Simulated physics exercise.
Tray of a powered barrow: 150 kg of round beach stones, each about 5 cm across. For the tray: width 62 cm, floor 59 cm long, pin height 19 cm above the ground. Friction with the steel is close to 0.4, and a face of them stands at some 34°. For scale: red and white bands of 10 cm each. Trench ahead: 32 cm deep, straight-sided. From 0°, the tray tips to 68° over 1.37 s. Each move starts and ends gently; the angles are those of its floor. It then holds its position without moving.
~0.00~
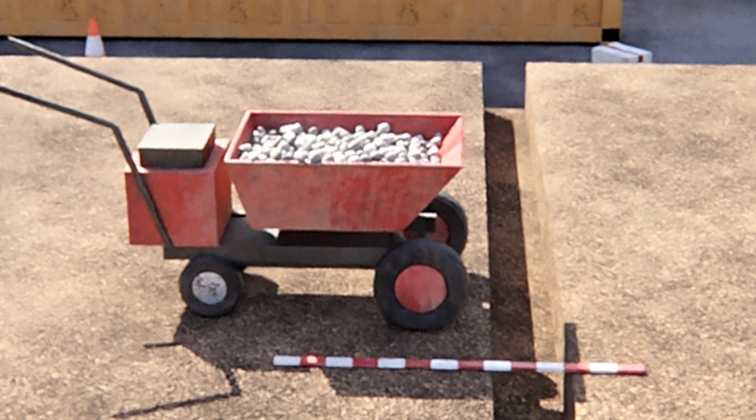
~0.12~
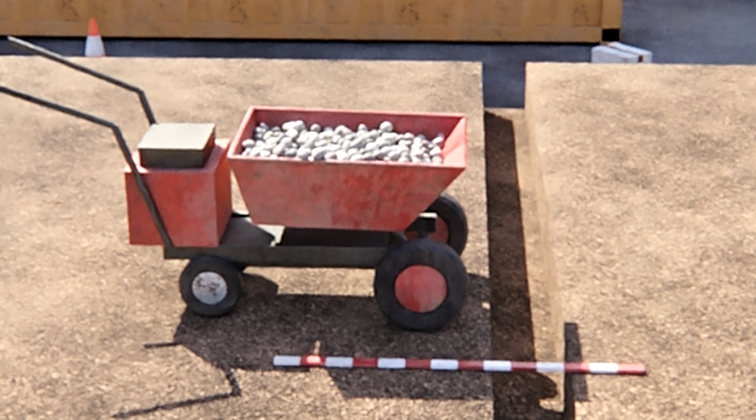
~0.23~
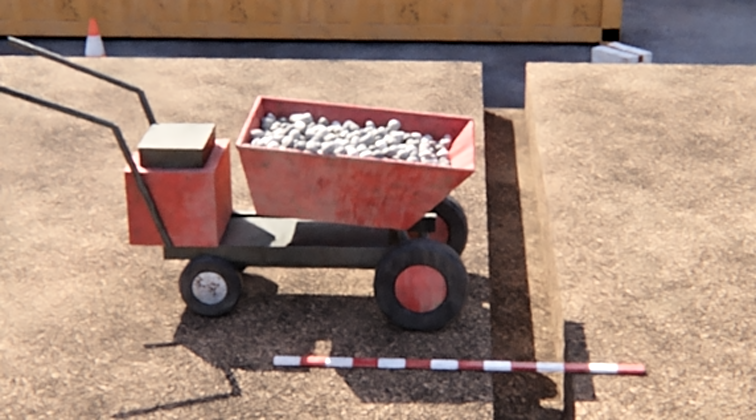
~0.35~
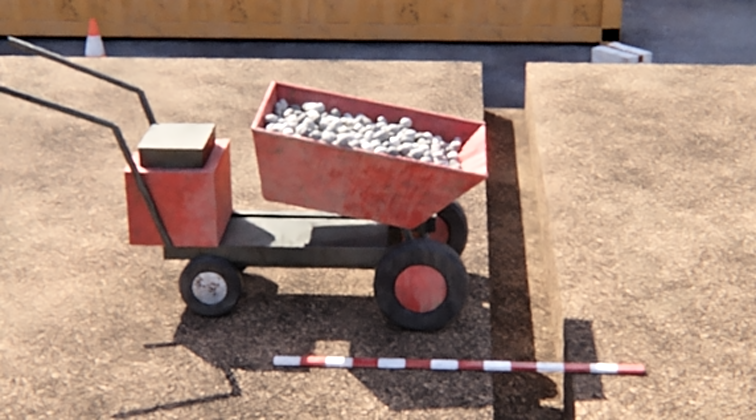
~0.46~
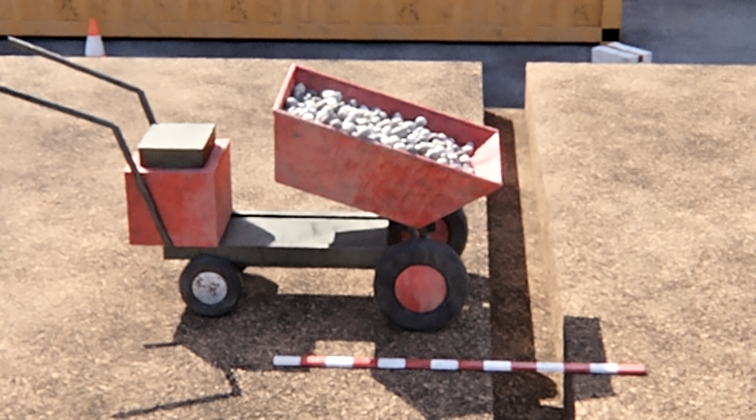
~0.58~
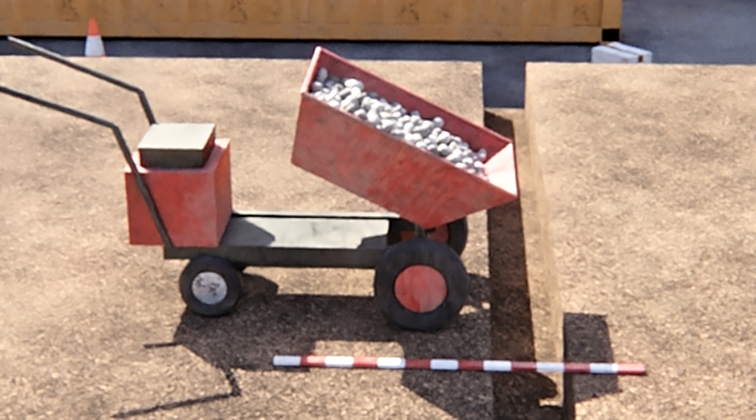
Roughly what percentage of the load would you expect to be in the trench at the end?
I'd expect around 17 per cent.
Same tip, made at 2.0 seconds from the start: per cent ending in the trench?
That works out at about 25 in a hundred.
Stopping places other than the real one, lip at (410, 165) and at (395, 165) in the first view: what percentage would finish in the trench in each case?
Roughly 55 per cent, then 75 per cent.
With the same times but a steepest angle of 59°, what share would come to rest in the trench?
Close to 25 per cent then.
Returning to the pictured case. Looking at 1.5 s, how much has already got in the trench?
By that moment, roughly 0 per cent of the load.
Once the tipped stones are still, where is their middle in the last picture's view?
Somewhere around (627, 296) in the last picture.
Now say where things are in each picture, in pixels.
In the first picture, lip at (462, 167), floor tilted 0°, highest stones at (336, 142).
In the second picture, the tray is at 1°, its lip at (465, 168); the top of the load is at (320, 139); the stones move at 0.2 m/s on average.
In the third picture, the tray is at 5°, its lip at (474, 171); the top of the load is at (308, 130); the stones move at 0.4 m/s on average.
In the fourth picture, lip at (487, 177), floor tilted 11°, highest stones at (297, 115); the stones move at 0.5 m/s on average.
In the fifth picture, the tray is at 18°, its lip at (501, 185); the top of the load is at (307, 101); the stones move at 0.6 m/s on average.
In the sixth picture, lip at (516, 197), floor tilted 26°, highest stones at (325, 84); the stones move at 0.7 m/s on average.
After 1.0 s the floor is at 58°; 99 % in the tray, 1 % in the trench; the foremost stones are at (564, 237).
After 1.5 s the floor is at 68°; 48 % in the tray, 52 % past the trench; the foremost stones are at (706, 292).
After 1.8 s the floor is at 68°; 18 % in the tray, 2 % in the trench, 80 % past the trench; the foremost stones are past the picture's edge.
After 3.8 s the floor is at 68°; 0 % in the tray, 17 % in the trench, 83 % past the trench; the foremost stones are past the picture's edge.
